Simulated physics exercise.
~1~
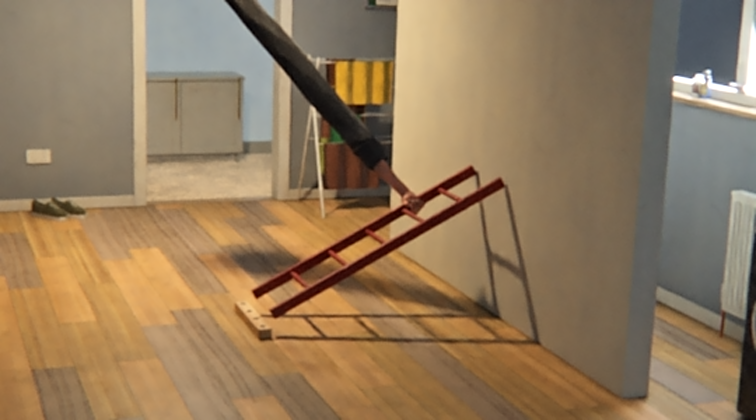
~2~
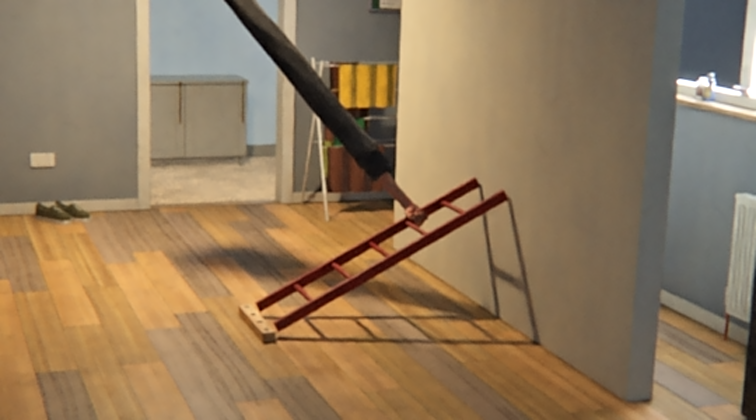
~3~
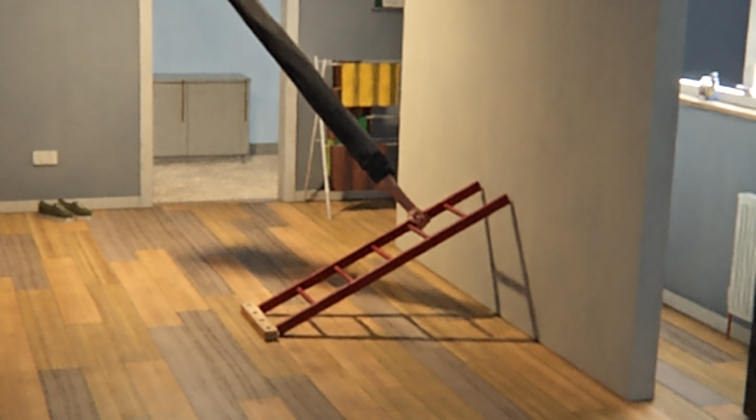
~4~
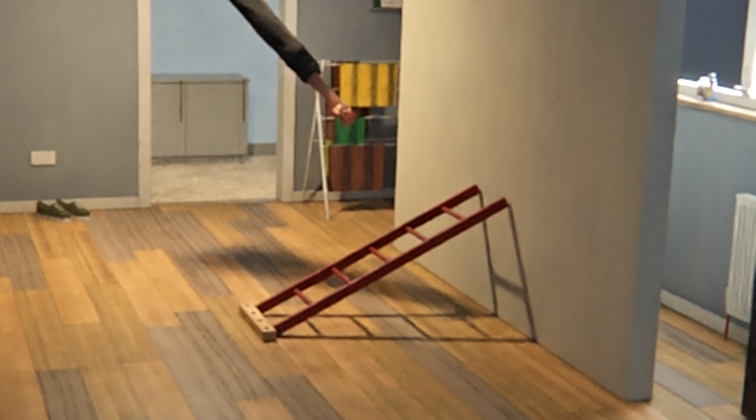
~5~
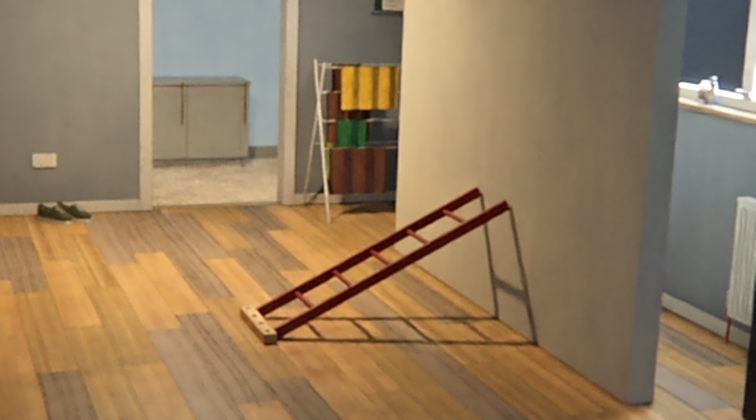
A red gate, much like a short ladder, leans at a low slant against the end of a pale wall in a room with a wooden floor, seen from slightly above by a gently swaying camera. Its foot rests at a light wooden batten on the floor, with a drying rack of yellow, green and brown cloths behind and dark shoes at the left. A dark-sleeved arm reaches in from the top, holding the gate near its upper end as it settles slightly. The hand then lets go and draws back up out of view. The gate stays propped, its foot still against the batten.
